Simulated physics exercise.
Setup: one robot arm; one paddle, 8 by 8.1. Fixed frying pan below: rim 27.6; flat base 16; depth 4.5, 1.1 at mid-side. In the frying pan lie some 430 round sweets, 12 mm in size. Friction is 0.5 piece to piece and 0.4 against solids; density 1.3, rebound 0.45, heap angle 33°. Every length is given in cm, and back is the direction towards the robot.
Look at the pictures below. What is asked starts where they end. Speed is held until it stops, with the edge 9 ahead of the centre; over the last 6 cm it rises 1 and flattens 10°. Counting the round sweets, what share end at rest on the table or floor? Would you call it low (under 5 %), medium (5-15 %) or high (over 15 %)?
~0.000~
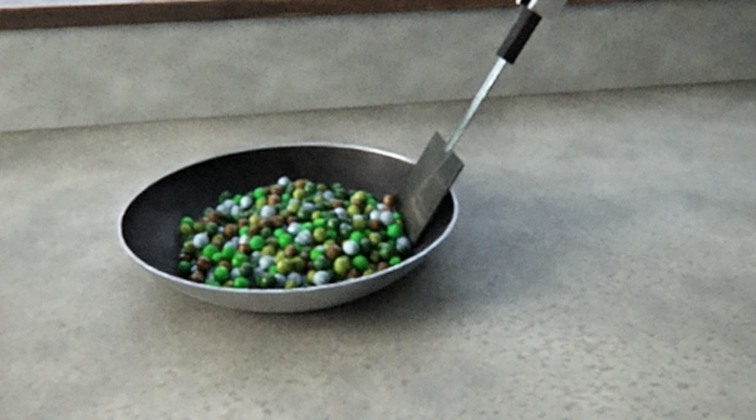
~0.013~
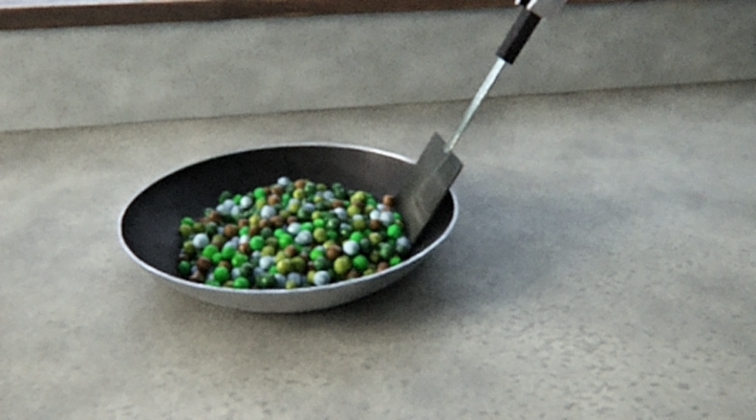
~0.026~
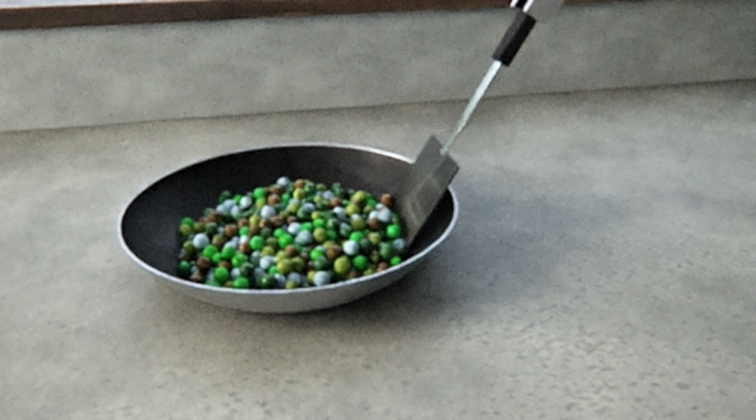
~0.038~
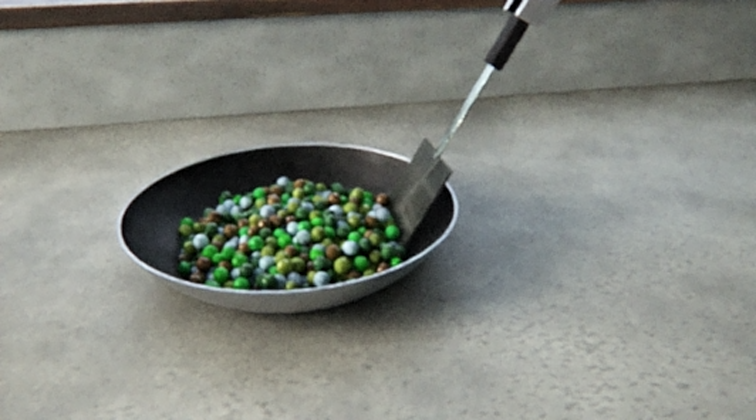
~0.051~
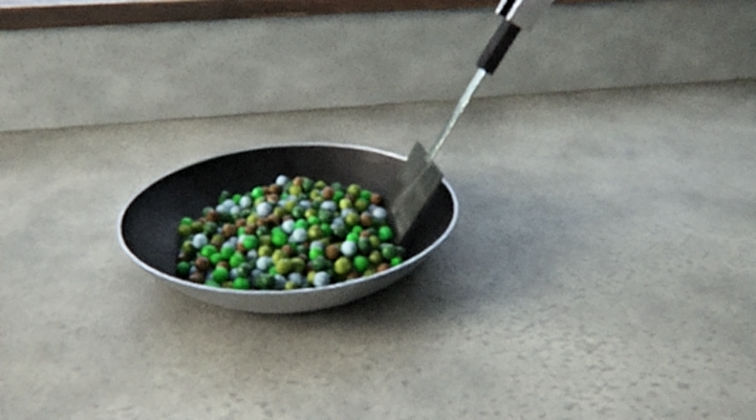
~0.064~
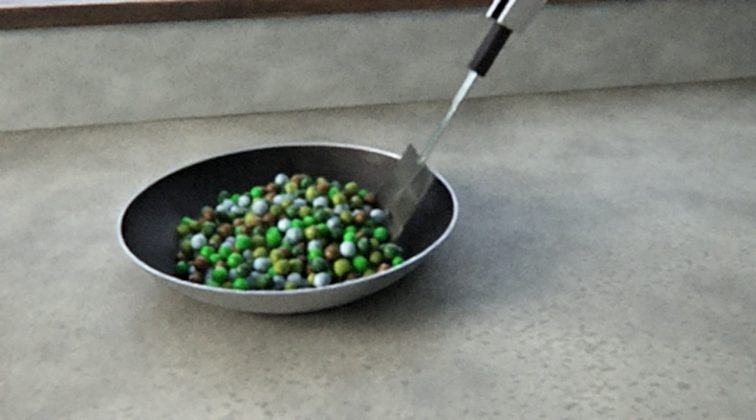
I would call it medium.
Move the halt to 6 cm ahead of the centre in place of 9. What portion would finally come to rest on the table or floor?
I'd expect close to 0 per cent then.
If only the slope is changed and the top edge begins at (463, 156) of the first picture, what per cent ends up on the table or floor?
About 5 per cent.
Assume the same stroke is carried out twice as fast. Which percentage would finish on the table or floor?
About 25 in a hundred.
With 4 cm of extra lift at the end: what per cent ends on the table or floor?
Roughly 10 percent of it.
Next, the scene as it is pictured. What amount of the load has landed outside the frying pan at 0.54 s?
Some 8 per cent of the load.
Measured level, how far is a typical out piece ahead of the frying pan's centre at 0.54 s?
About 18 cm.
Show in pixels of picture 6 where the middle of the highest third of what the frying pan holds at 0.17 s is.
(273, 222).
By 0.17 s, sloping 59°, highest piece 5 above the table; 434 in the frying pan.
By 0.28 s, sloping 56°, highest piece 5 above the table; 434 in the frying pan.
By 0.54 s, sloping 49°, highest piece 7 above the table; 395 in the frying pan, 36 on the table or floor, 3 on the blade or in flight.
By 1.59 s, sloping 49°, highest piece 6 above the table; 395 in the frying pan, 39 on the table or floor.
Final count, 395 in the frying pan, 39 on the table or floor. That is 9 % on the table or floor.
